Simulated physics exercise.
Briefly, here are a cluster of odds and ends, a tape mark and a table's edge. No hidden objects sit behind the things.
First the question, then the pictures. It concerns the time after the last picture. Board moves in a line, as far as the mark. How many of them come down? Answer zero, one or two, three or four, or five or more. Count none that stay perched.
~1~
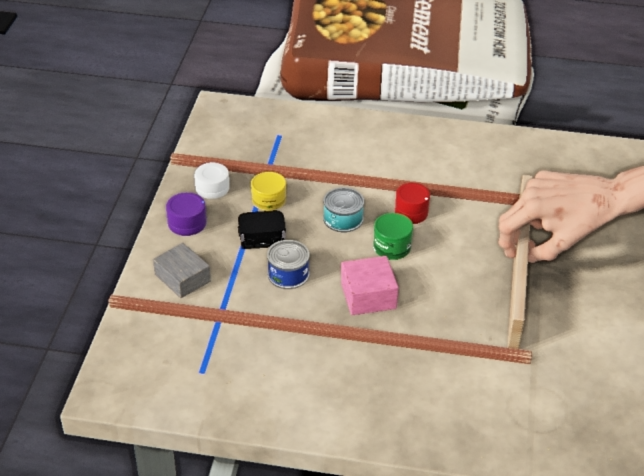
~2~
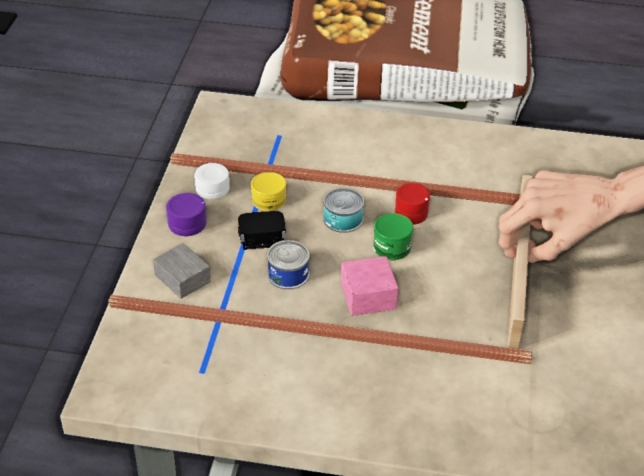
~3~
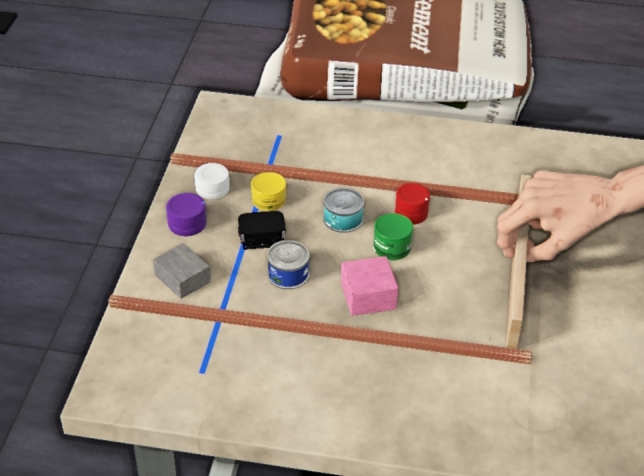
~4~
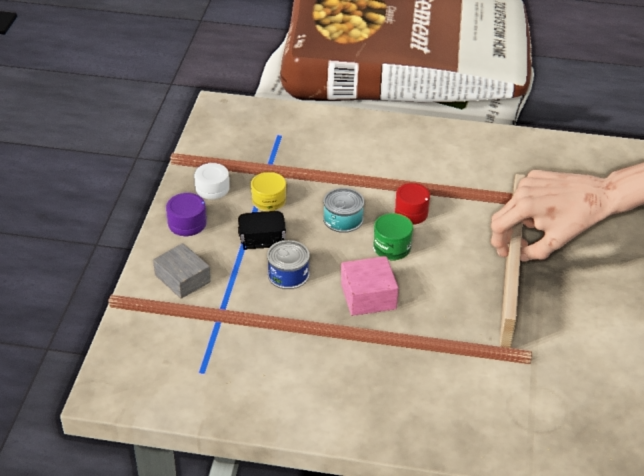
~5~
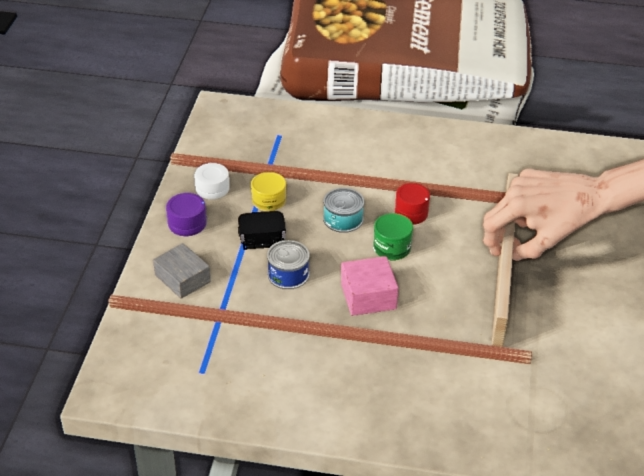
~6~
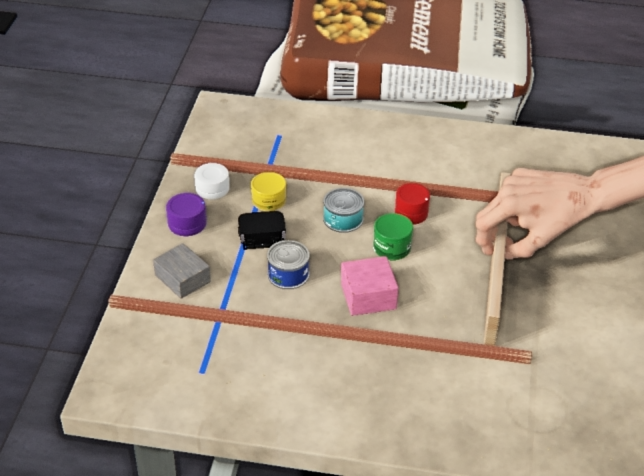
Zero.
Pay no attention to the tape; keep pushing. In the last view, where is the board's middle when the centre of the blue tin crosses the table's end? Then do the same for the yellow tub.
(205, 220) and (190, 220), more or less.
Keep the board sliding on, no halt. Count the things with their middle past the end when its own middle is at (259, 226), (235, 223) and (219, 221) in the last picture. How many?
The counts would come out as 0, 1 and 2.
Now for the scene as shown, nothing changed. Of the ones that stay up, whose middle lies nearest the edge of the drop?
It's the purple lid that ends nearest.
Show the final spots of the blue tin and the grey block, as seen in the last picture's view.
First object: (172, 250); second object: (155, 279).
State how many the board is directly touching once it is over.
My count gives 4.
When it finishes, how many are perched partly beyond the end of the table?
1 overhanging.
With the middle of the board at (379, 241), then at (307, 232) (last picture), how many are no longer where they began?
Moved so far: 4, then 7.
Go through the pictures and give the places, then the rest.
Purple lid (187, 214); white lid (212, 181); grey block (182, 270); board (521, 259); tape (245, 241), in the first picture.
White lid (212, 181); board (521, 259), in the second picture.
Grey block (182, 271); blue tin (288, 265), in the third picture.
Purple lid (187, 214); red lid (412, 204), in the fourth picture.
White lid (212, 181); pink block (369, 286), in the fifth picture.
Purple lid (187, 214); white lid (212, 181); grey block (182, 271); board (498, 256); tape (245, 241), in the sixth picture.
Soon after, none off yet; purple lid at rest near (187, 214); white lid at rest near (212, 181); grey block at rest near (182, 271).
In the end, the number that fall off is zero.
